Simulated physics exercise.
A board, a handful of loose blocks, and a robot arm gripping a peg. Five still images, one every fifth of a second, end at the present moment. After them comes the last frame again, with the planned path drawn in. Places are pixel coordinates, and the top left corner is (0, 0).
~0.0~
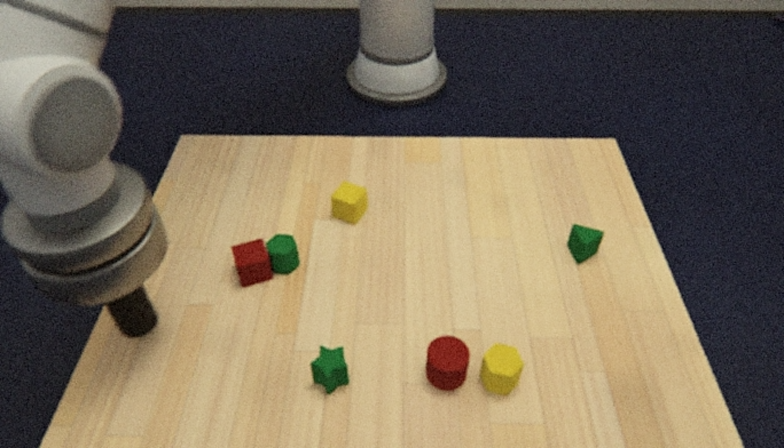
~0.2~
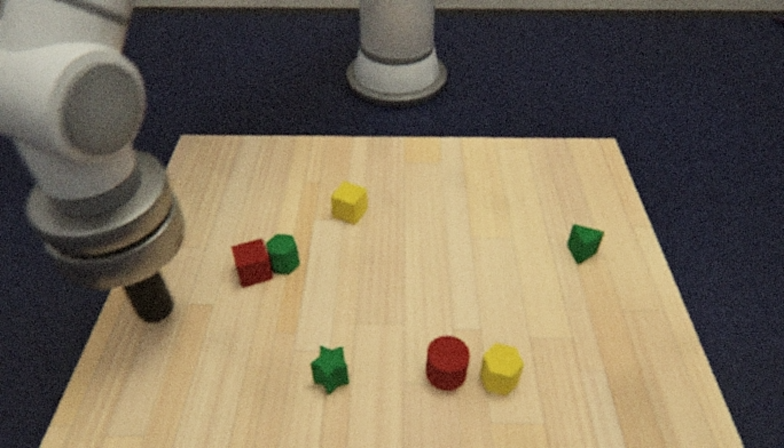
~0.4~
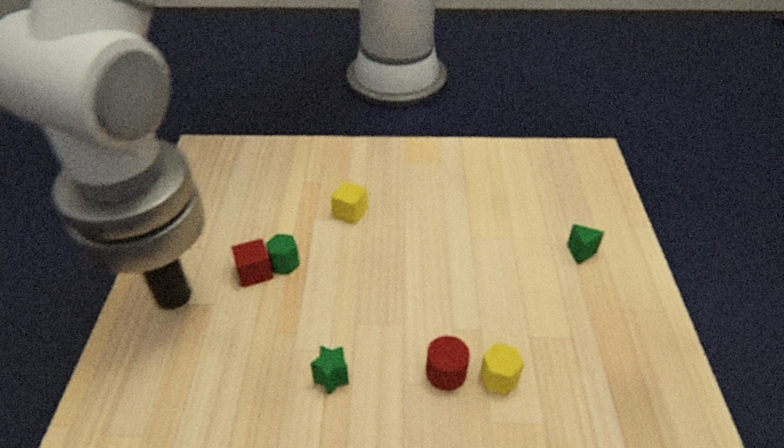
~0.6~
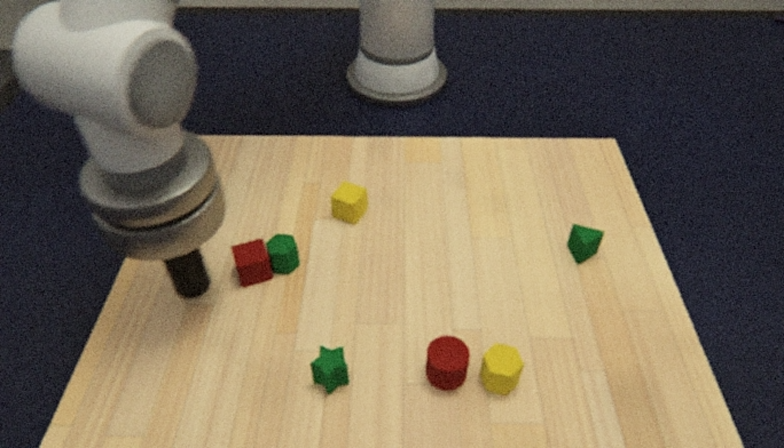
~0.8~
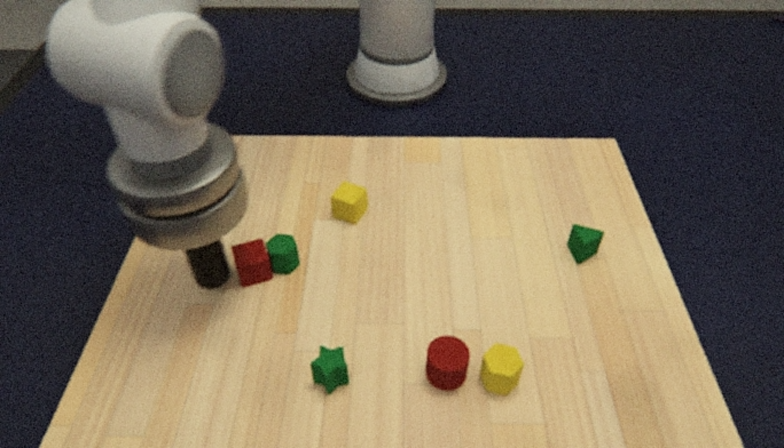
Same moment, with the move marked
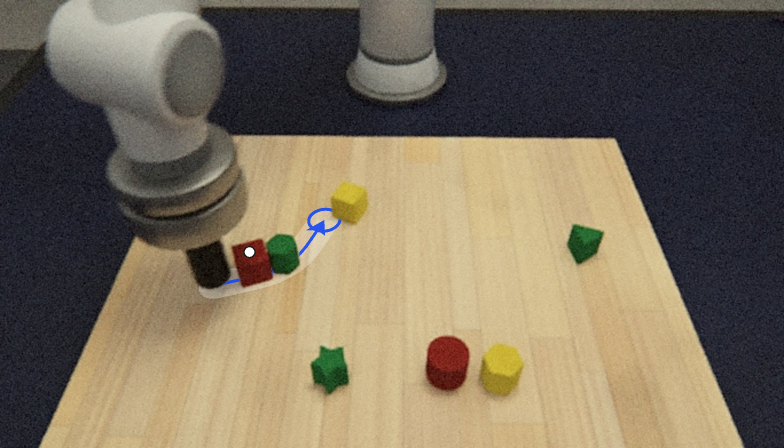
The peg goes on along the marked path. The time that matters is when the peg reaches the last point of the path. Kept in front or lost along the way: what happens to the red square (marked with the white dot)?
I expect it to be beside or behind the peg.
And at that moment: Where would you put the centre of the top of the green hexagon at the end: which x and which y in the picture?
Put as a pixel place, it's (378, 212).
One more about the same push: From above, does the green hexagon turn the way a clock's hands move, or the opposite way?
From above, it looks like the green hexagon goes clockwise.
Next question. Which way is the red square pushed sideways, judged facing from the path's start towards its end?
It gets pushed right.
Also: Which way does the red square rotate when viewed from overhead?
From above, it looks like the red square goes clockwise.
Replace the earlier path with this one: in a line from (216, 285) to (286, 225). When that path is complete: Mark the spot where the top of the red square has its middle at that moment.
It will likely be found at (291, 230).
The line goes from (216, 285) through (265, 274) and (303, 250) to (324, 220); the dot is on the red square.
On the path given first. One third of the way, peg (264, 265); red square (292, 240); green hexagon (319, 229).
Two thirds of the way, peg (302, 241); red square (331, 220); green hexagon (359, 214).
At the end, peg (323, 211); red square (350, 208), turned 35° clockwise; green hexagon (378, 212), turned 35° clockwise; yellow square (354, 188), turned 15° anticlockwise.
